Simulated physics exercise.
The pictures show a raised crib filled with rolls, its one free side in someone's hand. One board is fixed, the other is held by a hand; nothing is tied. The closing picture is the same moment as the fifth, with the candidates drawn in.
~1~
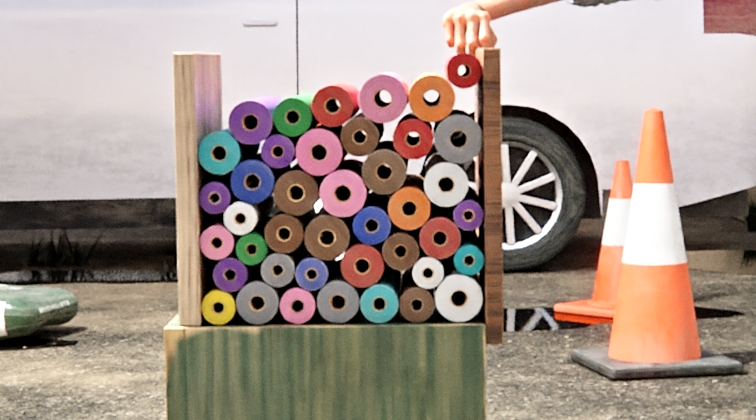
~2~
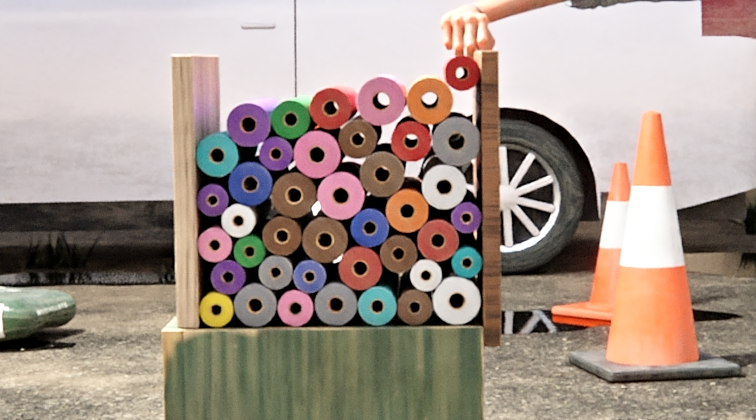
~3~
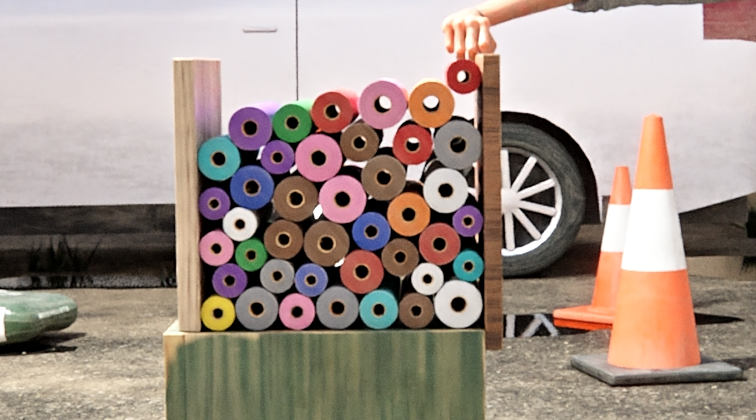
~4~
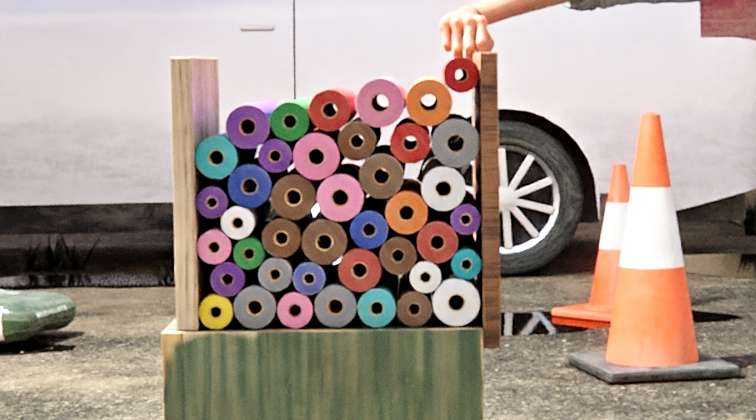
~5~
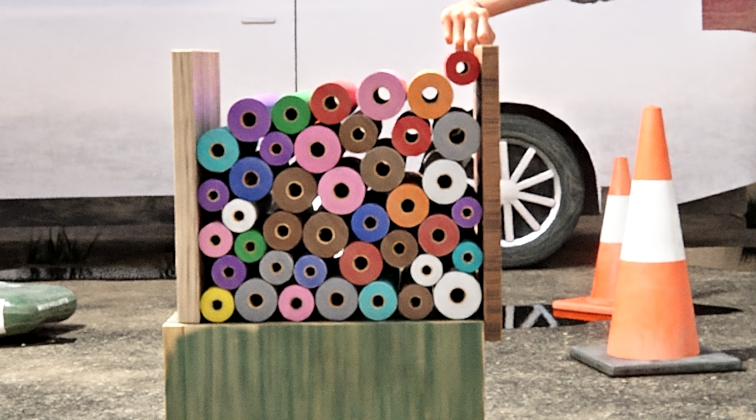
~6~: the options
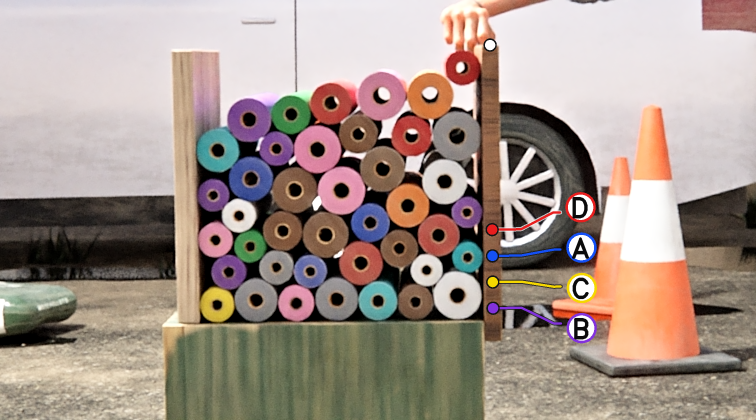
Colorful rolls sat stacked between two upright boards on a greenish block, while a hand rested at the top of the right board beside a small red roll, and nothing visibly shifted.
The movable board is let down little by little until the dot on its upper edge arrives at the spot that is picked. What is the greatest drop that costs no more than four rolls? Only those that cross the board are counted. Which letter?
Slide it to D.
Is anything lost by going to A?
Yes.
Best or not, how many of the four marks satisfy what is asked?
The number is one.
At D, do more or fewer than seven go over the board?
Fewer than seven.
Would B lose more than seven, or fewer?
At B, more than seven.
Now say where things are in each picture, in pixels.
In the first picture, a white roll (240, 219); a pink roll (319, 152); a pink roll (383, 99).
In the second picture, a pink roll (381, 101); a purple roll (249, 124).
In the third picture, side board (487, 192); a yellow roll (218, 313).
In the fourth picture, a brown roll (414, 309); a blue roll (309, 279).
In the fifth picture, a red roll (438, 235); a brown roll (283, 231); a white roll (239, 216).
On the copy, A at (492, 256); B at (493, 308); C at (493, 282); D at (492, 230); the white dot at (490, 45).
On D. First, top of the board (481, 124).
Then, top of the board (482, 213).
Finally, top of the board (483, 229), three out over the board.
By contrast, A more than four out over the board; B more than four out over the board; C more than four out over the board.
